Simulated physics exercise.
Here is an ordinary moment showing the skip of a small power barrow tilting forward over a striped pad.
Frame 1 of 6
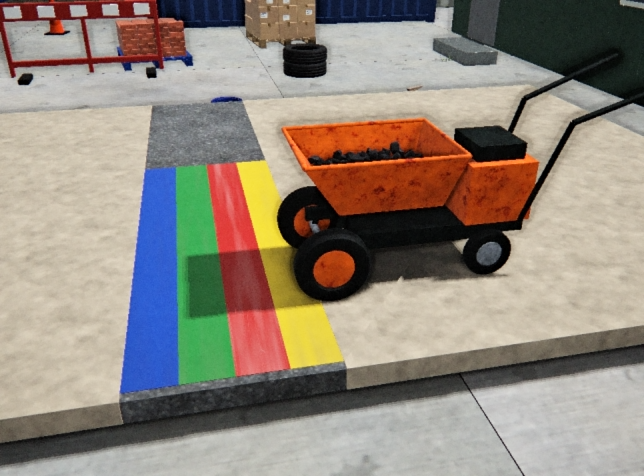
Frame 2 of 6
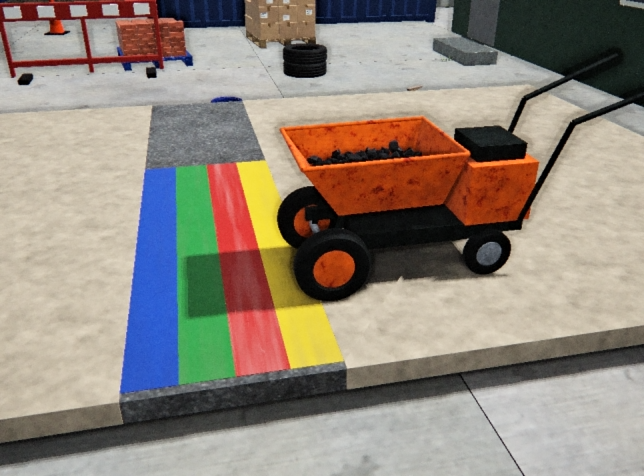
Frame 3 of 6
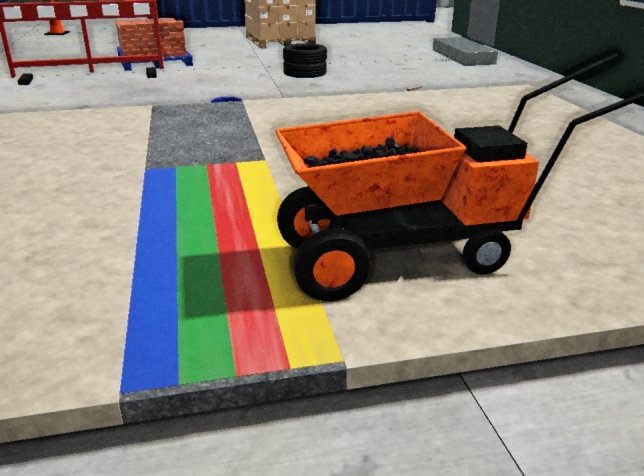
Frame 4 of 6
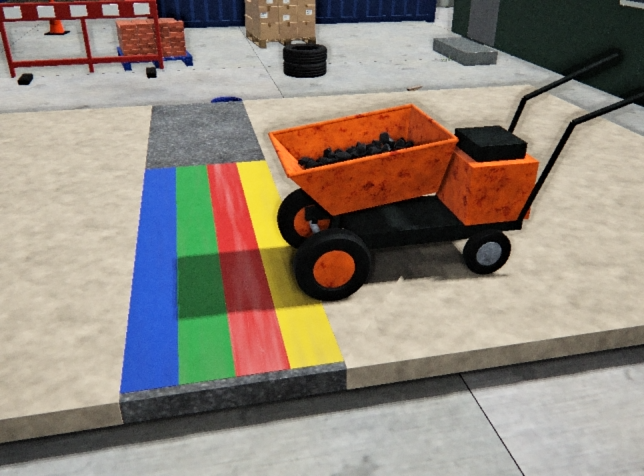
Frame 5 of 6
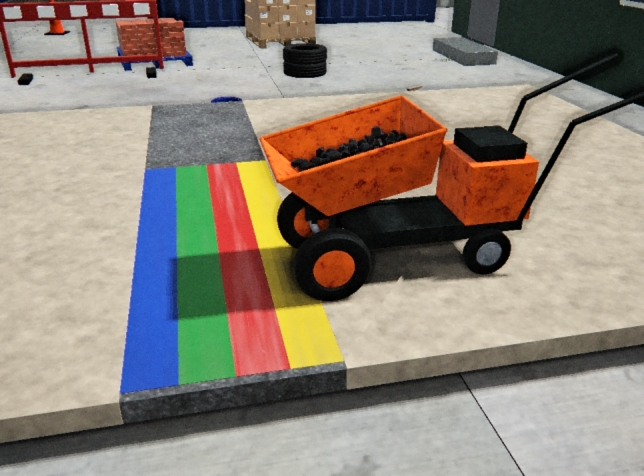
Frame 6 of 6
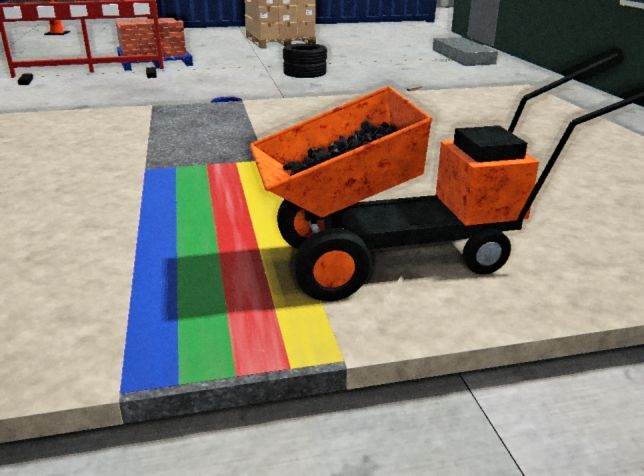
At first, an orange power barrow stands with its skip level, holding dark lumps, beside a pad striped blue, green, red and yellow. The skip then tilts slowly forward to the left, its rear rising and its front lip dipping over the yellow strip, while the wheels stay still and the lumps remain inside.
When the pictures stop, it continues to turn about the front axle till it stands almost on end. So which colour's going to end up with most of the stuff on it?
Most of it lands on green.
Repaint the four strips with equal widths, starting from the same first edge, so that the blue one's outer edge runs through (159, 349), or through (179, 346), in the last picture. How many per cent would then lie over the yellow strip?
The first one comes out at 0 percent, while the second comes out at 0 percent.
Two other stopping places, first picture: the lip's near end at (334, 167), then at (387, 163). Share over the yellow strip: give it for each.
About 0 percent the first time, about 30 percent the second.
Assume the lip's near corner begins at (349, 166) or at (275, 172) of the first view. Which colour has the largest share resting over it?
Result, place 1: That red strip; place 2: That blue strip.
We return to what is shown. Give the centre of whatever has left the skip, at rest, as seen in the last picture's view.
Centre at rest: Close to (185, 281).
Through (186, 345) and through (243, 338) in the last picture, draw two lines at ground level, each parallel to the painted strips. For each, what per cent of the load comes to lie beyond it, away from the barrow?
Around 40 per cent for the first, around 80 per cent for the second.
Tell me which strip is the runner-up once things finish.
It's the blue one.
Shortly afterwards, skip tipped steeply; the whole lot in the skip.
Next, skip tipped right over; the bulk in the skip; a little over the green strip; only a few over the blue strip.
Some moments later, skip tipped right over; near a quarter in the skip; near half over the green strip; near a quarter over the blue strip; a little off the paint.
In the end, skip tipped right over; near a quarter in the skip; none at all over the yellow strip; only a few over the red strip; near half over the green strip; near a quarter over the blue strip; a little off the paint.
